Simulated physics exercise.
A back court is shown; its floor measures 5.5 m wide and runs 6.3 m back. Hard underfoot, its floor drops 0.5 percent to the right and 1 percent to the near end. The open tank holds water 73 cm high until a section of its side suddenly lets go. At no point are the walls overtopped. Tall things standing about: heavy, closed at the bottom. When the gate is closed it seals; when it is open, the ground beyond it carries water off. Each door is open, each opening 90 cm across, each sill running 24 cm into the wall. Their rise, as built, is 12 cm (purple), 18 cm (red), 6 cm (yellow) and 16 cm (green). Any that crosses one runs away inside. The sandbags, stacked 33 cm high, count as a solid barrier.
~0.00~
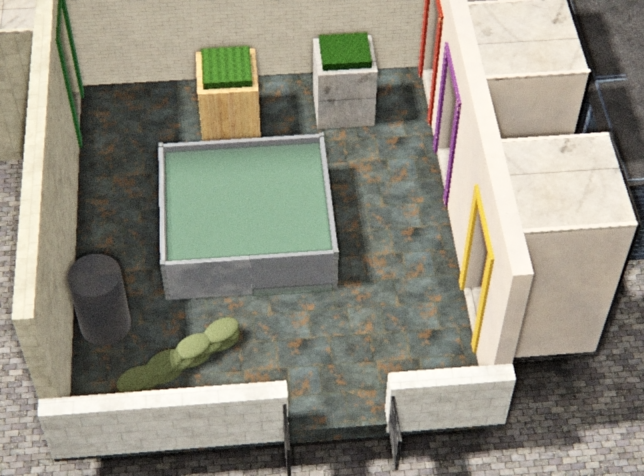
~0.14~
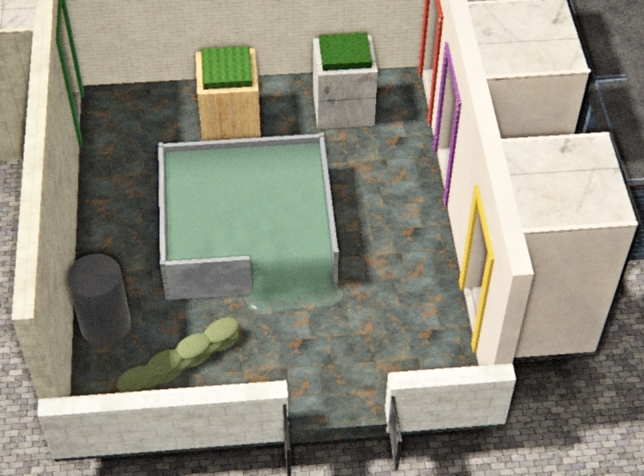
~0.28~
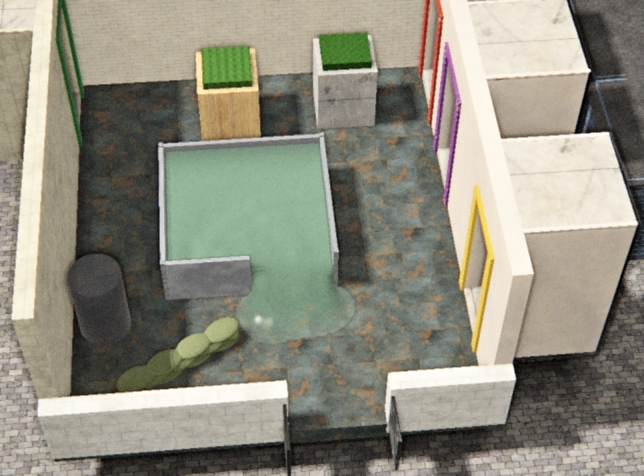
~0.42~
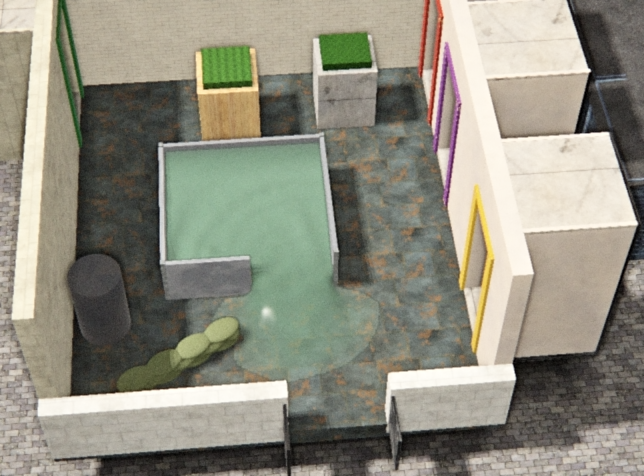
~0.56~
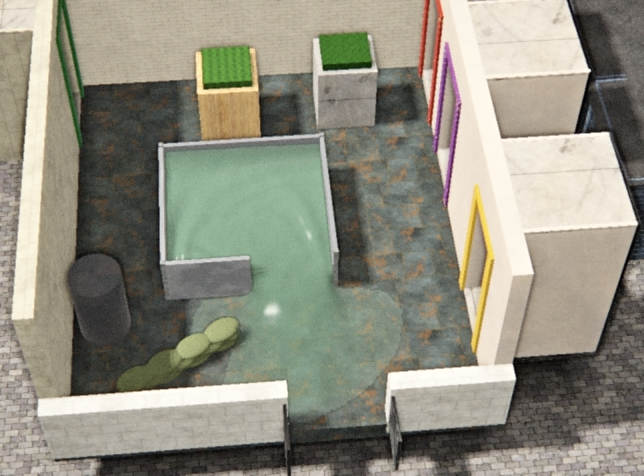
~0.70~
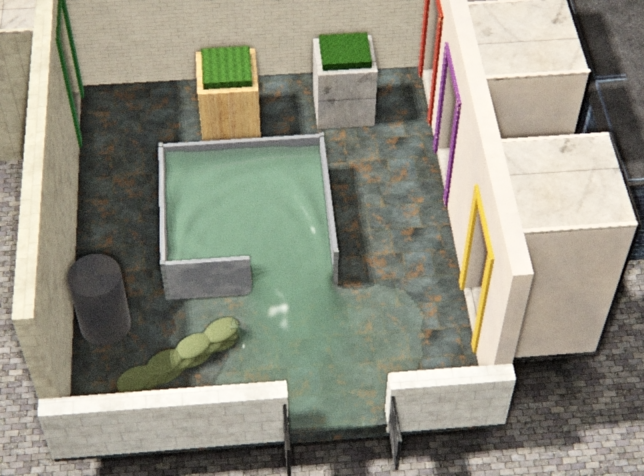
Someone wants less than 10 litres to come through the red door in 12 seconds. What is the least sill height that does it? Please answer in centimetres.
It needs to be around 5.5 cm high.
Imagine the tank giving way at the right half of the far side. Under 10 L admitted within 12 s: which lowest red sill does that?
In that case you'd want it roughly 34 cm high.
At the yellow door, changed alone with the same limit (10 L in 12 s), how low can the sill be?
At the yellow door you'd want roughly 10.5 cm.
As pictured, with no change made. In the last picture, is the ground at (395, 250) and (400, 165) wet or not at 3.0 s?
Note: Point one reached; point two not yet reached.
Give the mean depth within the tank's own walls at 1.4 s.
The average depth is some 51 cm.
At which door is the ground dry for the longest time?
Coming last is the green one.
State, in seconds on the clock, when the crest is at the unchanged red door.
About 6.5 seconds.
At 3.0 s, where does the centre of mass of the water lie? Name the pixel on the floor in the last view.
(270, 286) or so.
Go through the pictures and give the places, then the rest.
The first frame shows the open tank at (246, 200) is whole and still, 73 cm deep; the red door at (431, 52) is dry.
In the second frame, the gap is at (292, 275), the front 0.4 m out at (260, 311); the back of the open tank holds 73 cm.
In the third frame, the gap is at (292, 277), the front 0.8 m out at (271, 339); the back of the open tank holds 73 cm.
In the fourth frame, the gap is at (292, 278), the front 1.4 m out at (278, 376); the back of the open tank holds 73 cm.
In the fifth frame, the front is at a hidden place, 2.0 m from the gap at (292, 278); 3.8 m2 of floor is wet, 70 cm left at the back.
In the sixth frame, the front is at a hidden place, 2.3 m from the gap at (292, 278); 5.0 m2 of floor is wet, 62 cm left at the back; the red door at (431, 52), 4.3 m from the gap, is still 4.0 m from the nearest water.
After 1.4 s water covers 25 % of the floor, deepest (40 cm) near (307, 301); it has not reached the red door.
After 3.0 s water covers 40 % of the floor, deepest (32 cm) near (84, 430); it has not reached the red door.
After 12.0 s water covers 95 % of the floor, deepest (10 cm) near (453, 403); 5 cm at the red door, 0 litres in over its 18 cm sill.
At the red door as built, the water arrived by 4.2 s and peaked near 9 cm at 6.6 s.
With a sill of 4.5 cm, 23 litres would have come in within the 12 s; with 6.5 cm, 5 litres. So under 10 litres takes about 5.5 cm.
